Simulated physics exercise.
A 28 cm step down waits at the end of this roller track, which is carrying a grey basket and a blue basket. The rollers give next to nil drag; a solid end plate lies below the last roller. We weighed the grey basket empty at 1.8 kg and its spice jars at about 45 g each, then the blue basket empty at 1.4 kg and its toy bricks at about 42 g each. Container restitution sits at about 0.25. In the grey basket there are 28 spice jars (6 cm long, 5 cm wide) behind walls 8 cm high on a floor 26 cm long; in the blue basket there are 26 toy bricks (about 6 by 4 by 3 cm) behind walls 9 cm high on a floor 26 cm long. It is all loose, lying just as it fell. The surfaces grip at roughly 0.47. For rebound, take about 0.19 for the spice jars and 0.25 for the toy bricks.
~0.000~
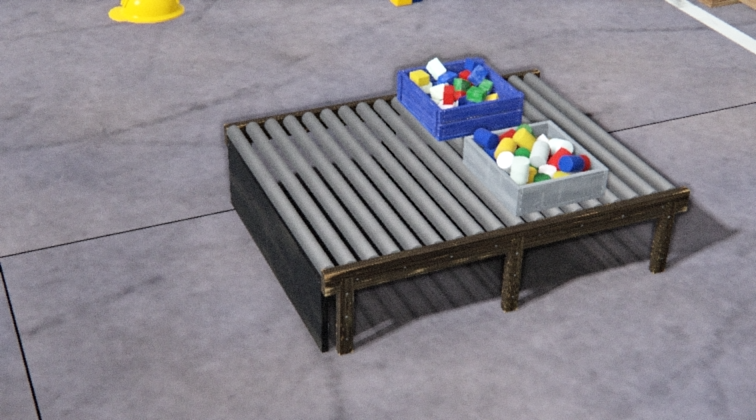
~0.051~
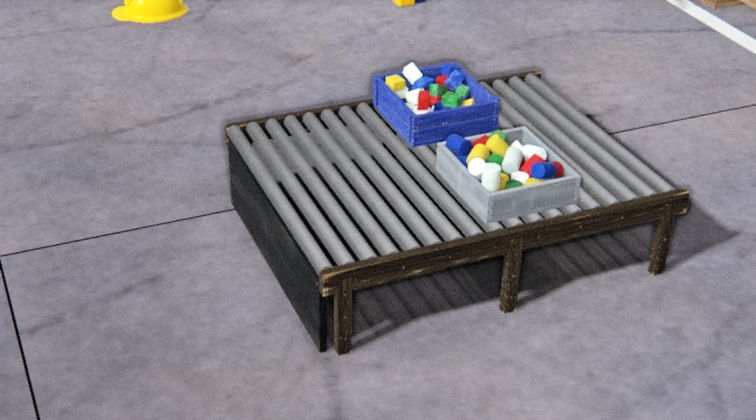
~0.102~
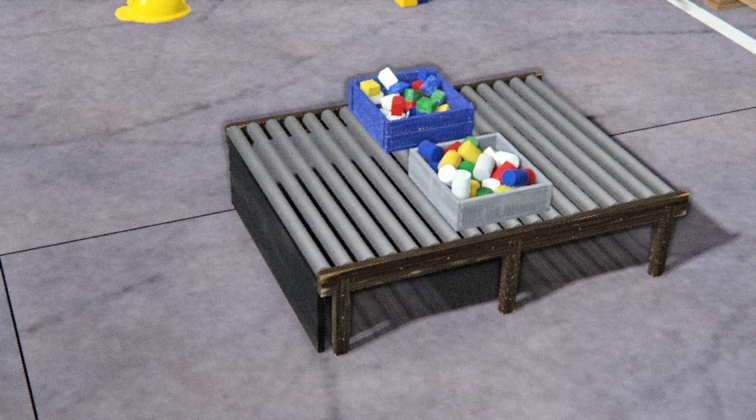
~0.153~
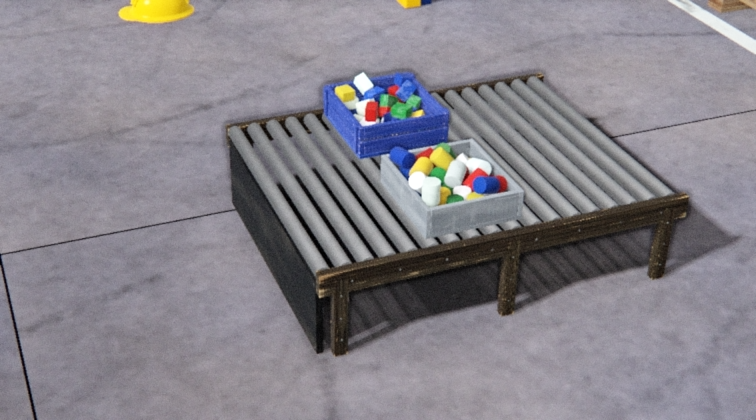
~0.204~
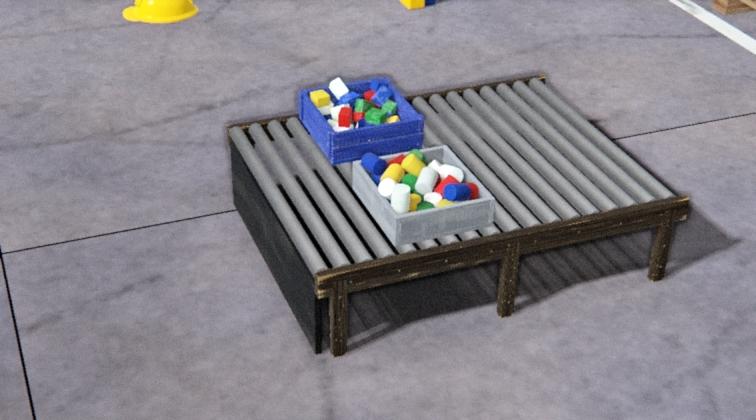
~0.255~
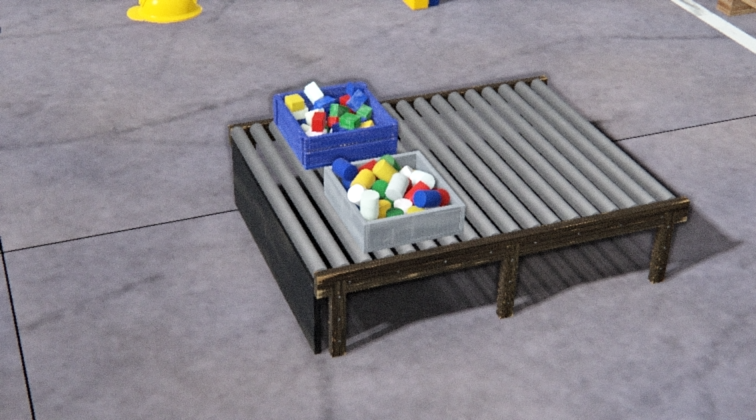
On a grey, marbled floor crossed by dark seams, seen from above at an angle, stands a low roller track with dark wooden legs and a black end panel at left. A blue basket of colourful blocks sits towards the back beside a nearer grey basket of rounded, multicoloured pieces, with a yellow hard hat beyond. Both baskets glide steadily leftward together across the rollers, their contents staying inside, while the camera shifts very slightly.
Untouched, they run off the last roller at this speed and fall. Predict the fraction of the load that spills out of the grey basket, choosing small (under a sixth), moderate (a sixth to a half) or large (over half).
Small.
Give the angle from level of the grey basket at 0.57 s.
It's tilted around 10°.
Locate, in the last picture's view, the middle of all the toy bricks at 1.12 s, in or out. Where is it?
I'd put it close to (75, 250).
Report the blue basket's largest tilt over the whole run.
Max tilt - some 25°.
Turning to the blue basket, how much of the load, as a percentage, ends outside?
For the blue basket, the loss is 0%.
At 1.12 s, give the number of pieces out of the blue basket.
Roughly 1 for the blue basket.
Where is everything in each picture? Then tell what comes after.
In the first frame (we follow the rim corner now nearest the camera; the camera moves round a little), grey basket at (521, 187); blue basket at (443, 110); 54 cm of track left ahead; nothing out yet.
In the second frame, grey basket at (492, 194); blue basket at (417, 115); 45 cm of track left ahead.
In the third frame, grey basket at (461, 201); blue basket at (390, 121); 37 cm of track left ahead.
In the fourth frame, grey basket at (431, 209); blue basket at (363, 127); 28 cm of track left ahead.
In the fifth frame, grey basket at (400, 216); blue basket at (336, 133); 20 cm of track left ahead.
In the sixth frame, grey basket at (368, 223); blue basket at (309, 138); 11 cm of track left ahead; nothing out yet.
After 0.32 s, the front runs out over the edge.
After 0.57 s, the grey basket leans 12° with 0 of 28 out and the blue basket leans 13° with 0 of 26 out.
After 0.77 s, the grey basket is level with 1 of 28 out and the blue basket is level with 1 of 26 out.
After 1.12 s, the grey basket is level with 2 of 28 out and the blue basket is level with 1 of 26 out.
Outcome (at 1.23 s), the grey basket is level with 2 of 28 out and the blue basket is level with 1 of 26 out. Asked share, 2 of 28, 7 per cent.
